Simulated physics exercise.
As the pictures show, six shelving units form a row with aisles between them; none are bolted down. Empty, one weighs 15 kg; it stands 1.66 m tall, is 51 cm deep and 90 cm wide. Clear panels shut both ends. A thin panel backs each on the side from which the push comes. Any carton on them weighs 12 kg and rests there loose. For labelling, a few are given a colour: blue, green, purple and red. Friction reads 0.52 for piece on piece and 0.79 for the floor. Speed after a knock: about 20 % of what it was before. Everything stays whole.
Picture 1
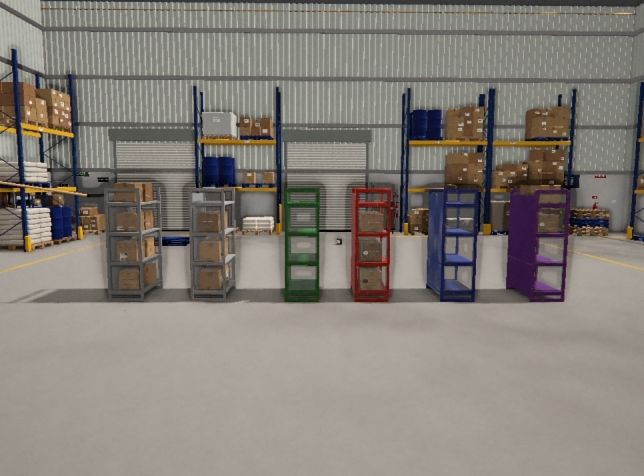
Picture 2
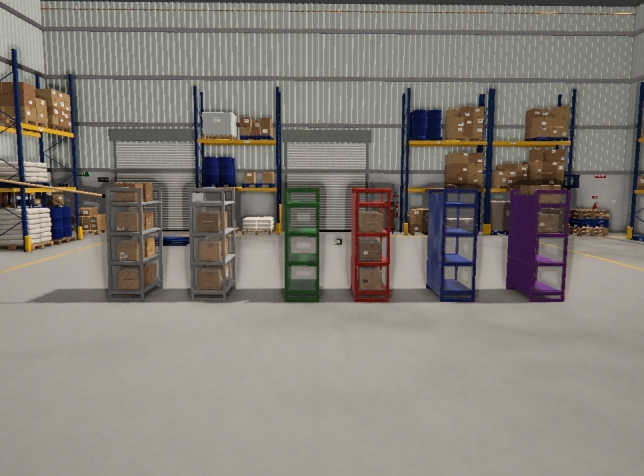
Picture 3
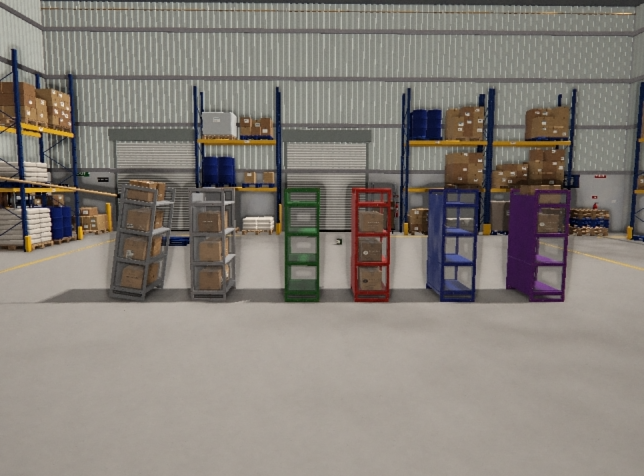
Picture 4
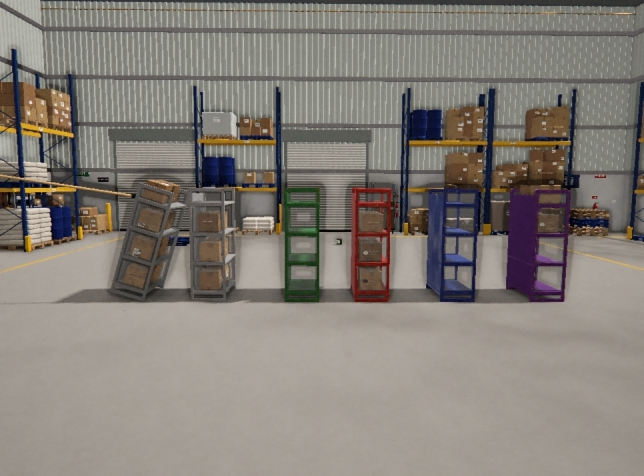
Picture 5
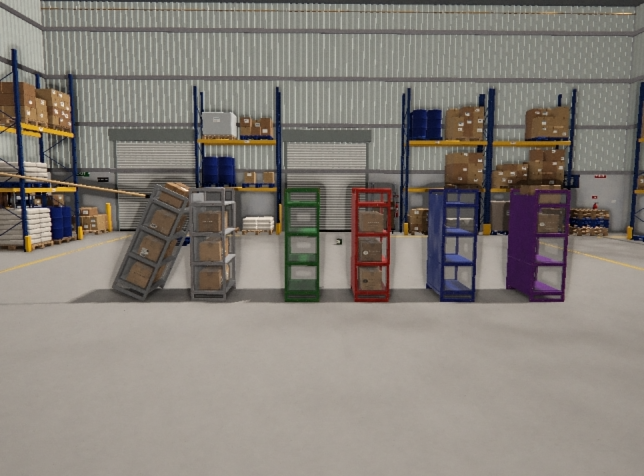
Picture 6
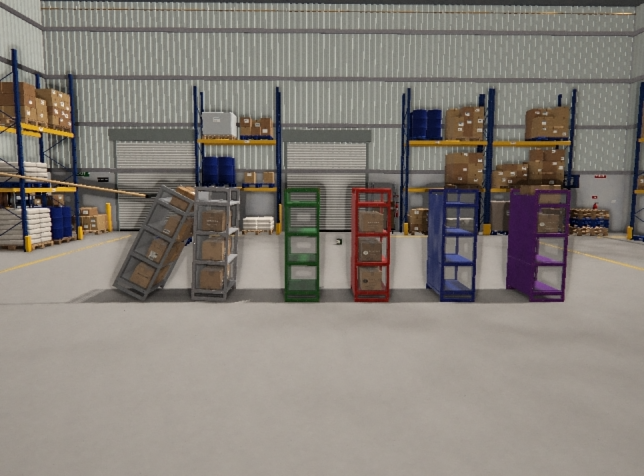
A pole pushed the leftmost gray shelf of boxes, tilting it steadily to the right until its top leaned against the next gray shelf, while the green, red, blue and purple ones stood still.
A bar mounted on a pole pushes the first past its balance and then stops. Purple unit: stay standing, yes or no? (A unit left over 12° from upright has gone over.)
Yes.
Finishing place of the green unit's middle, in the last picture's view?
Near (338, 240).
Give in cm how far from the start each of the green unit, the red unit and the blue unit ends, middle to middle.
Green 50, red 10, blue 0.
Then, 0.30 s past the last view, 4 cartons spilt or dropped; none of the 5 other units over, 1 disturbed; purple unit unmoved.
Then, 0.62 s past the last view, 6 cartons spilt or dropped; 1 of the 5 other units over; purple unit unmoved.
Then, 0.98 s past the last view, 8 cartons spilt or dropped; 2 of the 5 other units over; purple unit unmoved; green unit 13° from how it stood.
Then, 1.30 s past the last view, 10 cartons spilt or dropped; 2 of the 5 other units over; purple unit unmoved; green unit 18° from how it stood.
In the end, 10 cartons spilt or dropped; 2 of the 5 other units over; purple unit unmoved; green unit 17° from how it stood; red unit 10° from how it stood. Three left standing. From the last view, middles, purple unit near (536, 243), green unit near (338, 240).
